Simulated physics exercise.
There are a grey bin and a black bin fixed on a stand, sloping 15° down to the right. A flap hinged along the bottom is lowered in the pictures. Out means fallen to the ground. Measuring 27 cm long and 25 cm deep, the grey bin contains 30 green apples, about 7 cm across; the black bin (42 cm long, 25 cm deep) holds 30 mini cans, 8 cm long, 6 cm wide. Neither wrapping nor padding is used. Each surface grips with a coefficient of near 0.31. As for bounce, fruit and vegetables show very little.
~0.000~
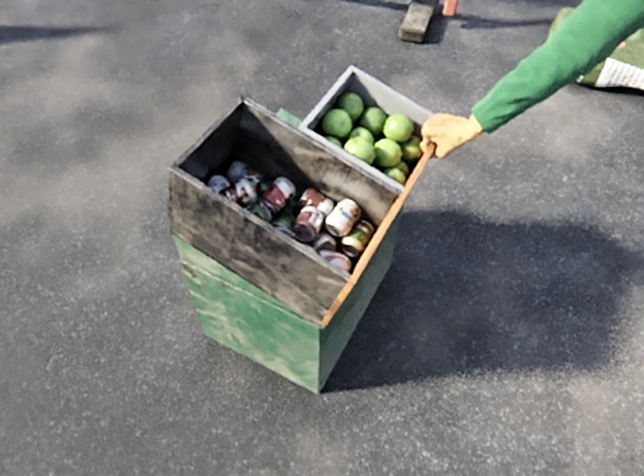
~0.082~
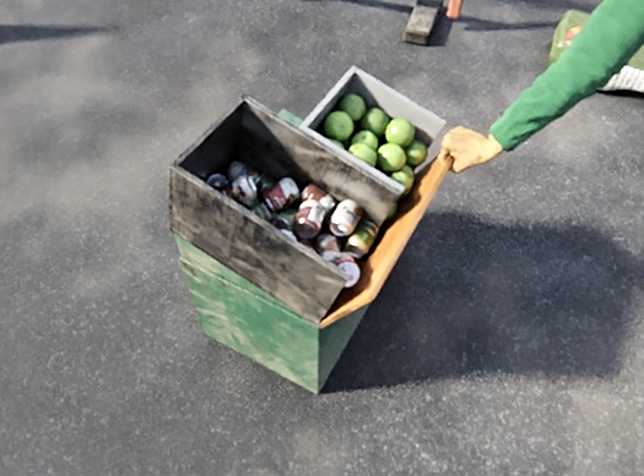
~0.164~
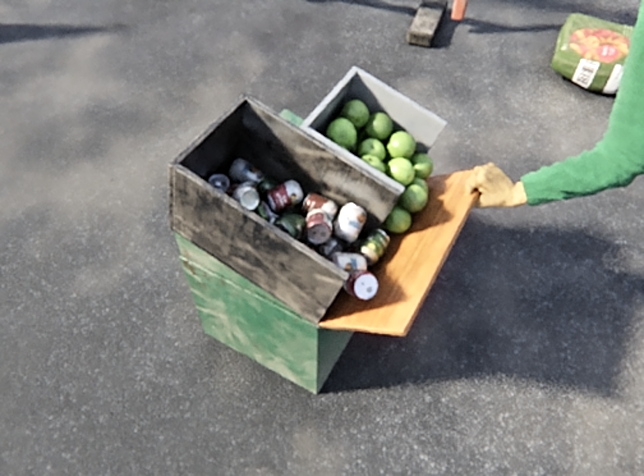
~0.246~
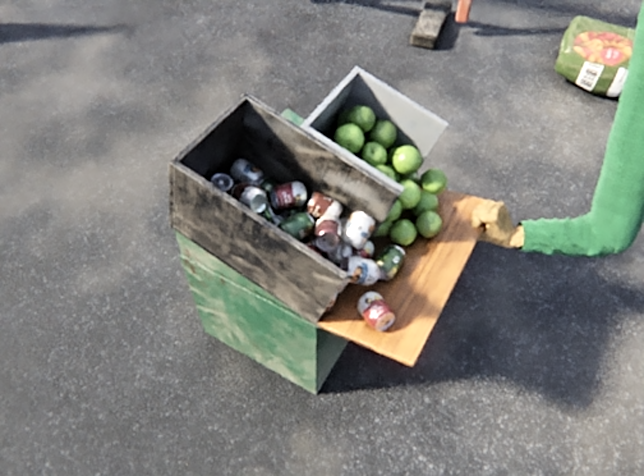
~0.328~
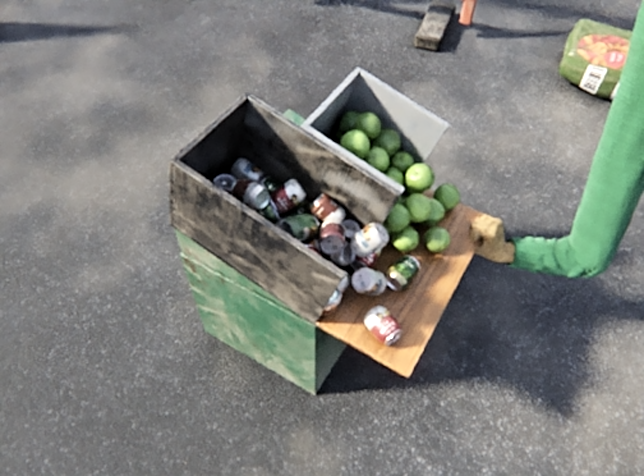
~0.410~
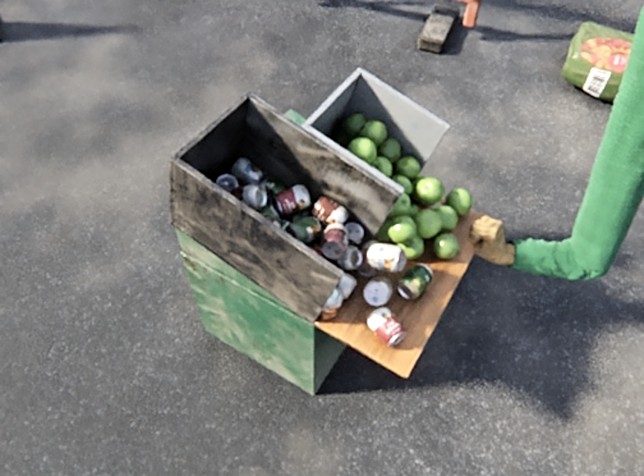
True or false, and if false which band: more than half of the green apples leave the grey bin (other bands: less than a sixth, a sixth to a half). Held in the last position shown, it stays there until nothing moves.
True.
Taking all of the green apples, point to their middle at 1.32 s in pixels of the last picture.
The middle is around (480, 254).
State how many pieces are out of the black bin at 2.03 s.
Estimate for the black bin by then: Some 4 out.
After 0.81 s, the grey bin is down by 2 of 30 and the black bin is down by 1 of 30.
After 1.32 s, the grey bin is down by 13 of 30 and the black bin is down by 2 of 30.
After 2.03 s, the grey bin is down by 22 of 30 and the black bin is down by 4 of 30.
When it is over (at 2.94 s), the grey bin is down by 28 of 30 and the black bin is down by 5 of 30. Asked share, 28 of 30, 93 per cent.
